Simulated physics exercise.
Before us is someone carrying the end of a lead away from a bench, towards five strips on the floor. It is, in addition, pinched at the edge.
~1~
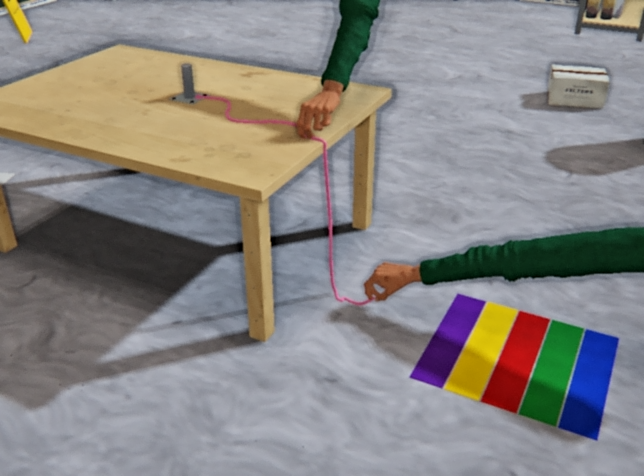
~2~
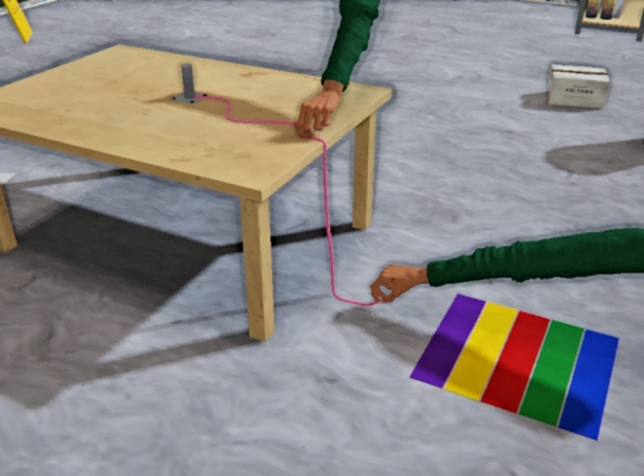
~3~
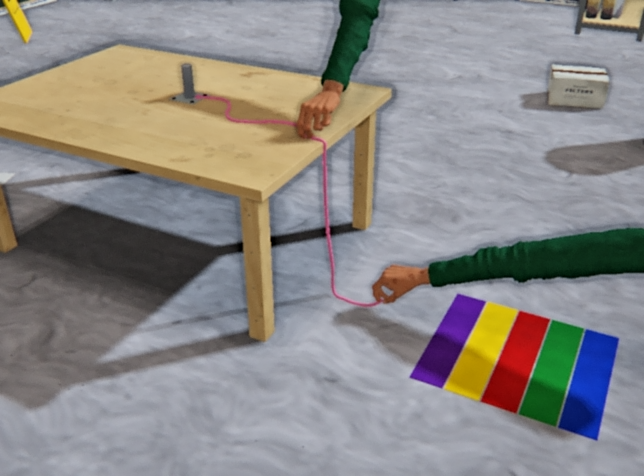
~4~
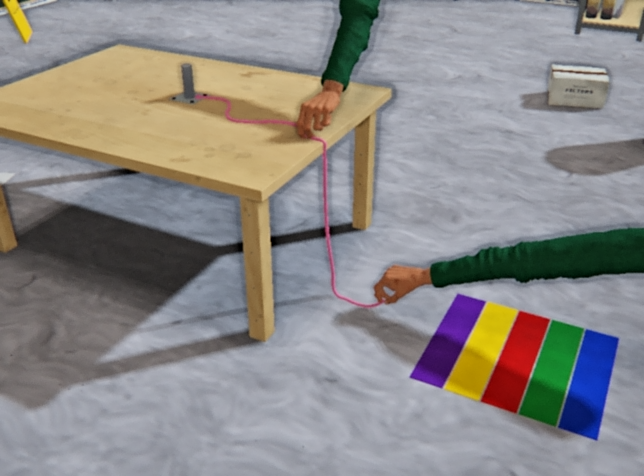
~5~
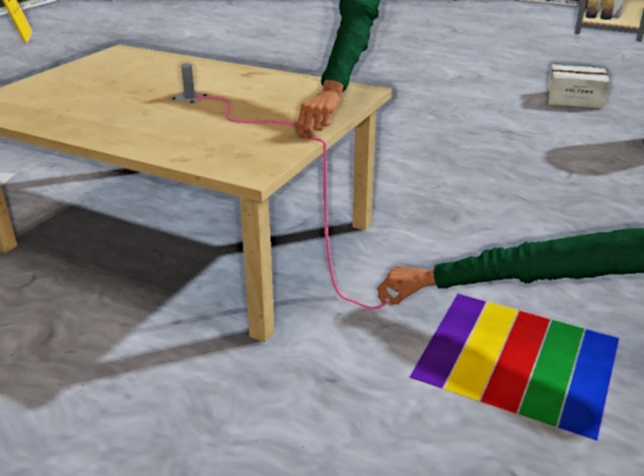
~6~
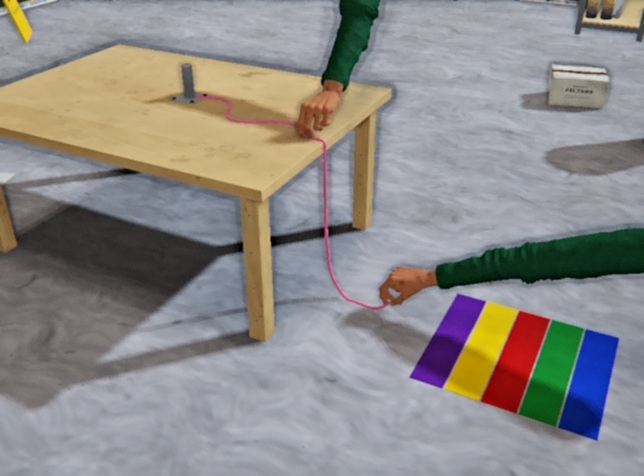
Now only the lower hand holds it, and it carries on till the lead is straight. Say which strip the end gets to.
It gets to the red strip.
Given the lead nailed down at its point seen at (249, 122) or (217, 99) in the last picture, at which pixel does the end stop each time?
(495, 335) and (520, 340).
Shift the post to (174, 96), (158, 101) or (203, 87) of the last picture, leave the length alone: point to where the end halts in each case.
It works out at around (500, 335), (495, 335) and (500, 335) for the three tries.
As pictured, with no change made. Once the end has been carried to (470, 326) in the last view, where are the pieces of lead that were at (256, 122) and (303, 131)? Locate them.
The first sits at about (281, 123) and the second at about (328, 140).
A little later, end near (470, 326); over purple.
Next, end near (505, 336); over red.
When it is tight, end near (526, 342); over red. The red one.
